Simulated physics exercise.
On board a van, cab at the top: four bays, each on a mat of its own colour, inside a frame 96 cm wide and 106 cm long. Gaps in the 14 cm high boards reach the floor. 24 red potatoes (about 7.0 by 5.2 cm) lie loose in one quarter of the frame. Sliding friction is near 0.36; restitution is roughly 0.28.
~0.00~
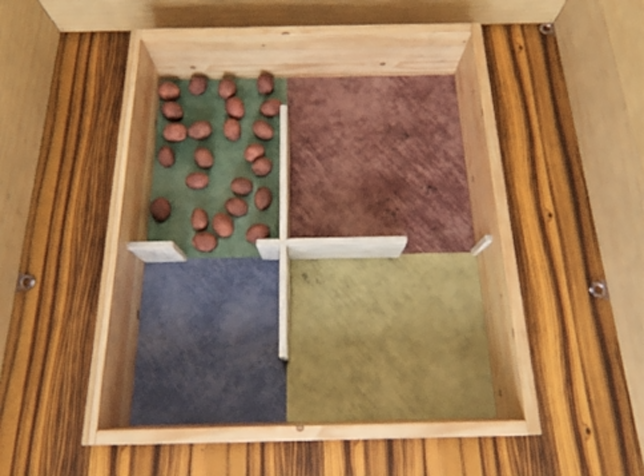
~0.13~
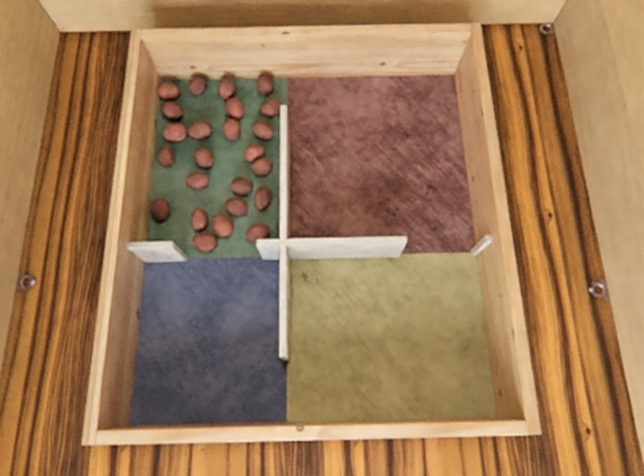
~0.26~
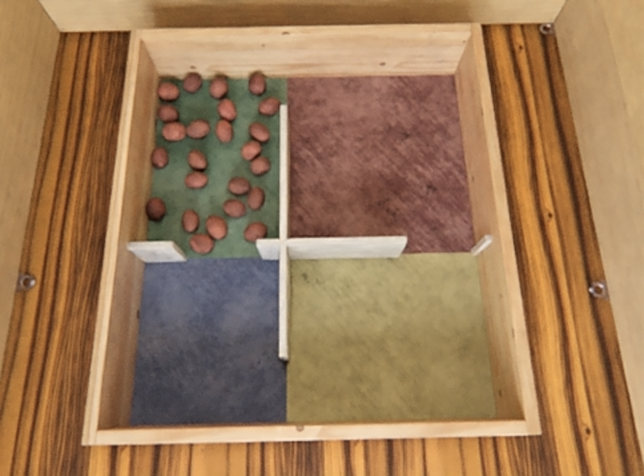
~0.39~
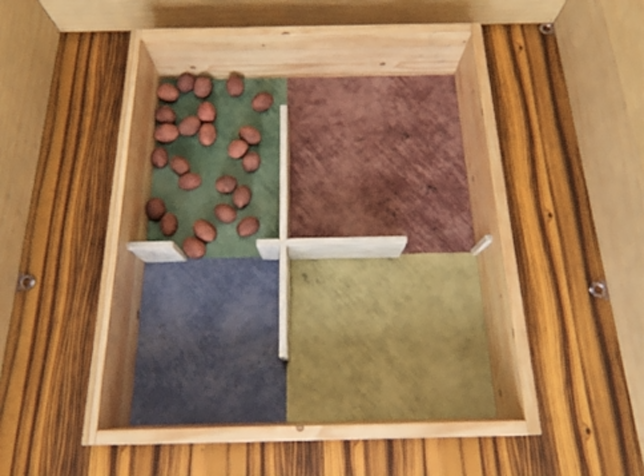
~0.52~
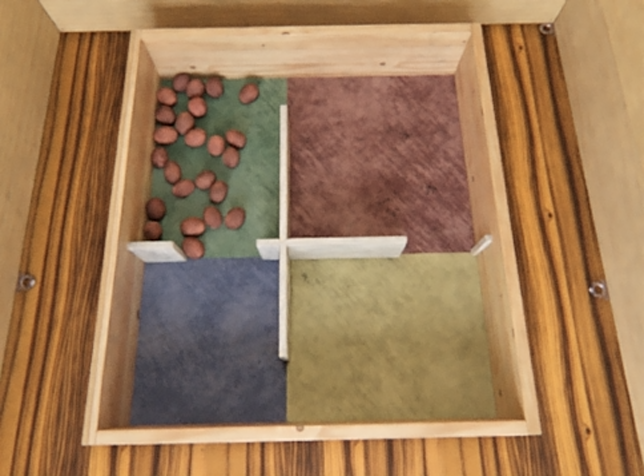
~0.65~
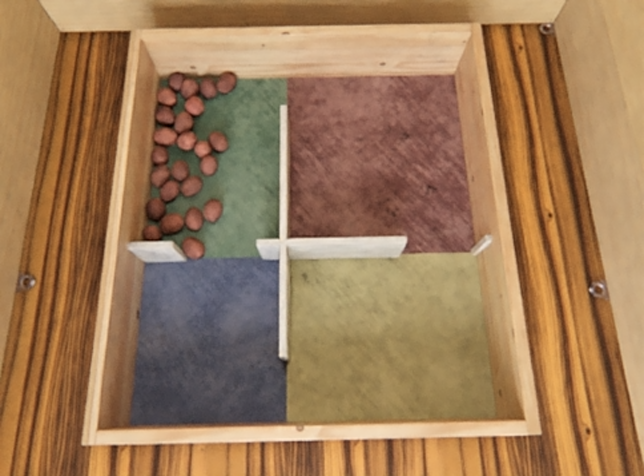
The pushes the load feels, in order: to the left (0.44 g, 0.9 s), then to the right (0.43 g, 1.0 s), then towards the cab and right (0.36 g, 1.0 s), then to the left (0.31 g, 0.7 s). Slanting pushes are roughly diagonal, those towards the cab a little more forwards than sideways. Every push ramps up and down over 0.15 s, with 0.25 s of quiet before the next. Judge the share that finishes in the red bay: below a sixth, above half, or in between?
A sixth to a half of the red potatoes end in the red bay.
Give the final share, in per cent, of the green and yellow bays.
Green 60, yellow 0 per cent.
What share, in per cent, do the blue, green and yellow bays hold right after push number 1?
Blue 0, green 100, yellow 0 per cent.
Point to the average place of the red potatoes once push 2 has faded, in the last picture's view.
Around (322, 157).
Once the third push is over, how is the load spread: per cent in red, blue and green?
Red 50, blue 0, green 50 per cent.
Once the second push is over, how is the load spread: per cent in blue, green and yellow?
Blue 0, green 60, yellow 0 per cent.
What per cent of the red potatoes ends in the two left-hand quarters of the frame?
About 60 per cent.
After push 1 (1.14 s), 24 in the green bay.
After push 2 (2.39 s), 9 in the red bay, 1 in the blue bay and 14 in the green bay.
After push 3 (3.64 s), 11 in the red bay, 1 in the blue bay and 12 in the green bay.
After push 4 (4.59 s), 9 in the red bay, 1 in the blue bay and 14 in the green bay.
Outcome (at 5.92 s), 9 in the red bay, 1 in the blue bay and 14 in the green bay. Asked share, 9 of 24, 38 per cent.
